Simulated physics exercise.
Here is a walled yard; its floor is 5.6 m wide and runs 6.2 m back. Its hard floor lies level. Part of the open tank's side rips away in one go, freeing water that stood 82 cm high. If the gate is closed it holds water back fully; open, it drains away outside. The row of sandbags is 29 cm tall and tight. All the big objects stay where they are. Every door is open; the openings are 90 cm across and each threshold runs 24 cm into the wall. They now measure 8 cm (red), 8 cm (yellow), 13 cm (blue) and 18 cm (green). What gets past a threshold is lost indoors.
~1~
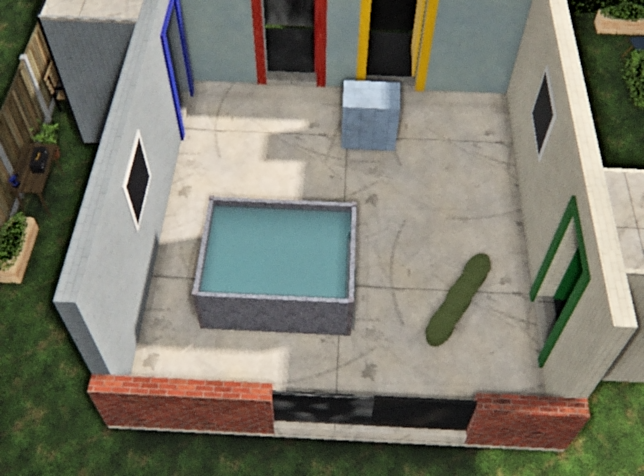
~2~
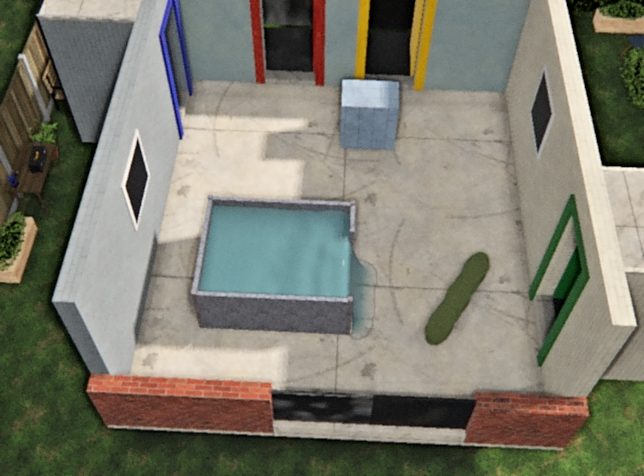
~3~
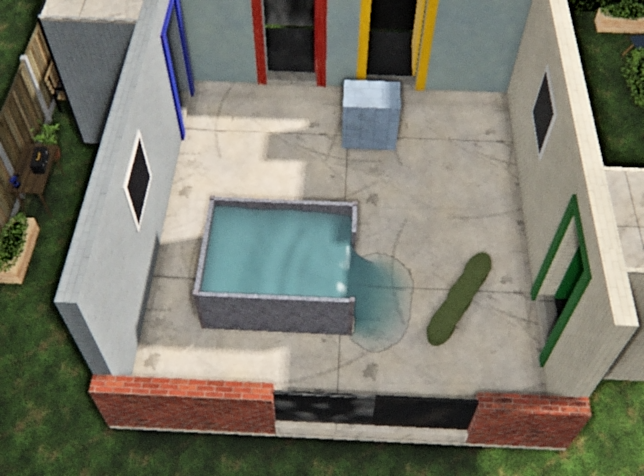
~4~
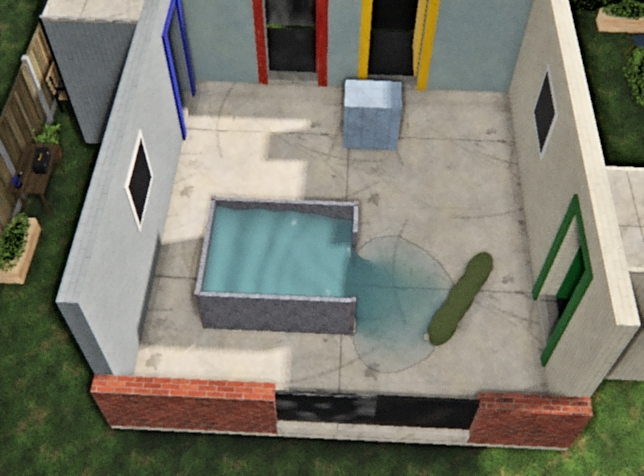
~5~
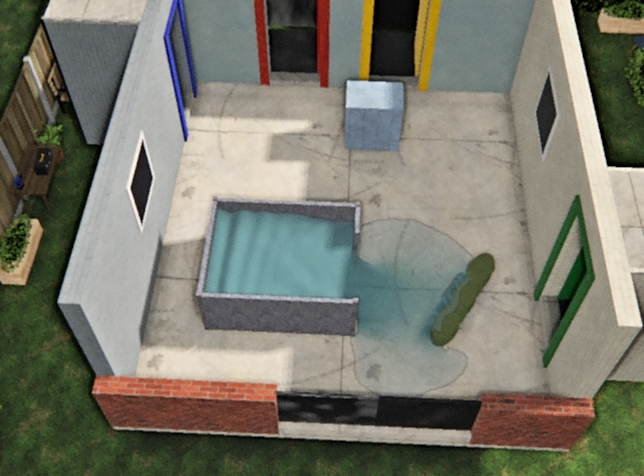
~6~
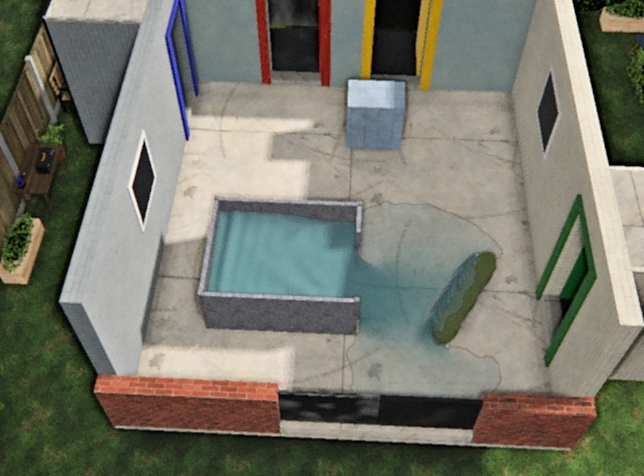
Water burst out through the right side of an open tank in a walled yard, spread across the pale floor, and washed around a long green block, with the green door beyond still dry.
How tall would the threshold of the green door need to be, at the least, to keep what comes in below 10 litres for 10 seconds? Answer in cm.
It would have to be roughly 14 cm high.
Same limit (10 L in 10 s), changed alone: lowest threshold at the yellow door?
Roughly 14.0 cm at yellow.
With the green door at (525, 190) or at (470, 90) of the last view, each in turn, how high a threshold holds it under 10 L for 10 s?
Roughly 16 and 28 cm.
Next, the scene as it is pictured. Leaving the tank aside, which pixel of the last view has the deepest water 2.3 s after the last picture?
At about (491, 94).
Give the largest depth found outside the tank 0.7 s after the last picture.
Roughly 48 cm.
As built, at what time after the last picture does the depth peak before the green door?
Near 1.4 s.
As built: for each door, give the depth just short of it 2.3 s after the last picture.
Depths in cm: Red 0, yellow 14, blue 0, green 11.
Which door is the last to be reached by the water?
It is the blue one.
Then, 0.7 s after the last picture water covers 30 % of the floor, deepest (48 cm) near (429, 332); 2 cm at the green door, 0 litres in over its 18 cm threshold.
Then, 2.3 s after the last picture water covers 55 % of the floor, deepest (34 cm) near (491, 94); 11 cm at the green door, 4 litres in over its 18 cm threshold.
Then, 9.3 s after the last picture water covers 95 % of the floor, deepest (16 cm) near (140, 365); 6 cm at the green door, 4 litres in over its 18 cm threshold.
At the green door as built, the water peaked near 19 cm, 1.3 s after the last picture.
Run again over the same 10 s with other heights there, 15 litres in over 12.5 cm, 5 litres over 17 cm. The limit of 10 litres is kept from about 14 cm up.
